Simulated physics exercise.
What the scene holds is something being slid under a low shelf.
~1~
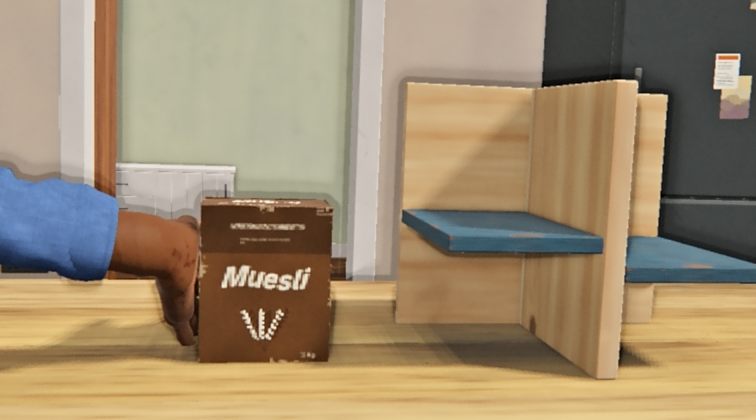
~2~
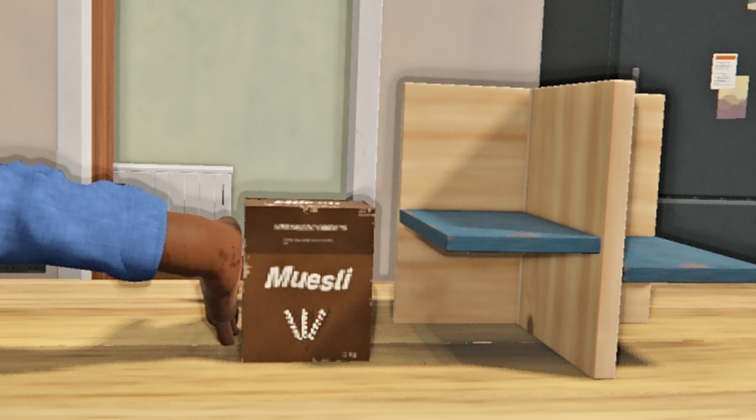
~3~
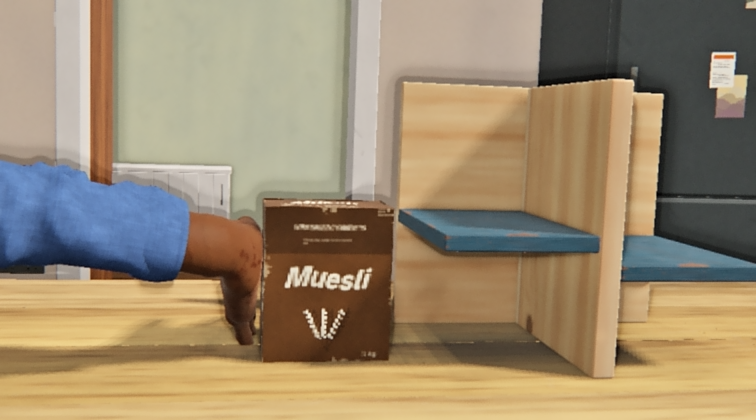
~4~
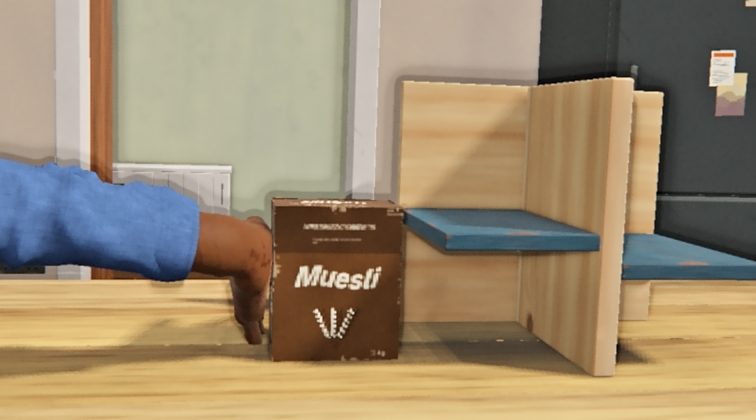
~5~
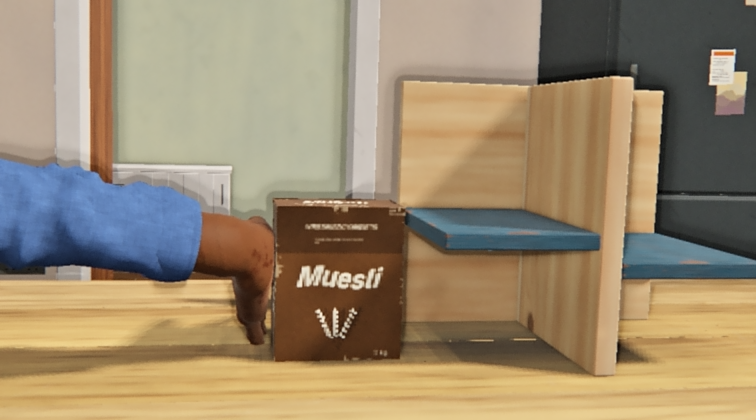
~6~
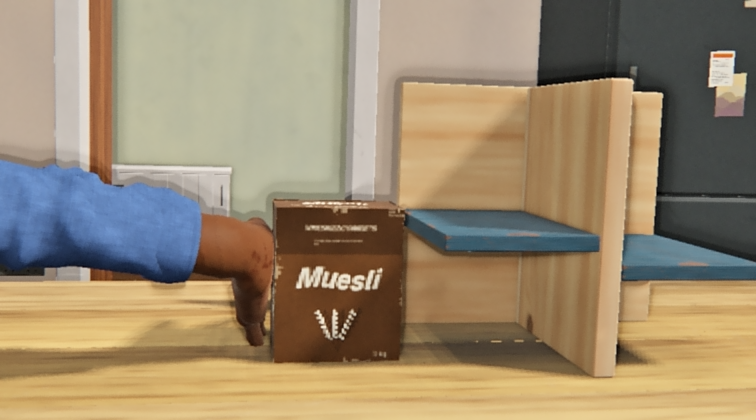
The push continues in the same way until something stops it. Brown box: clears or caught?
Caught.
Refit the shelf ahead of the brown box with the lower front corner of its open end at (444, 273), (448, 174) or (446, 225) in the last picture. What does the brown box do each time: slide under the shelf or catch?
It won't pass the first time, passes the second and won't pass the third.
Then, 0.20 s later than the last frame, brown box sliding up to the opening near (346, 278).
Then, 0.38 s later than the last frame, brown box stopped at the opening near (357, 278).
When it is over, the brown box stops at the shelf, near (357, 278).
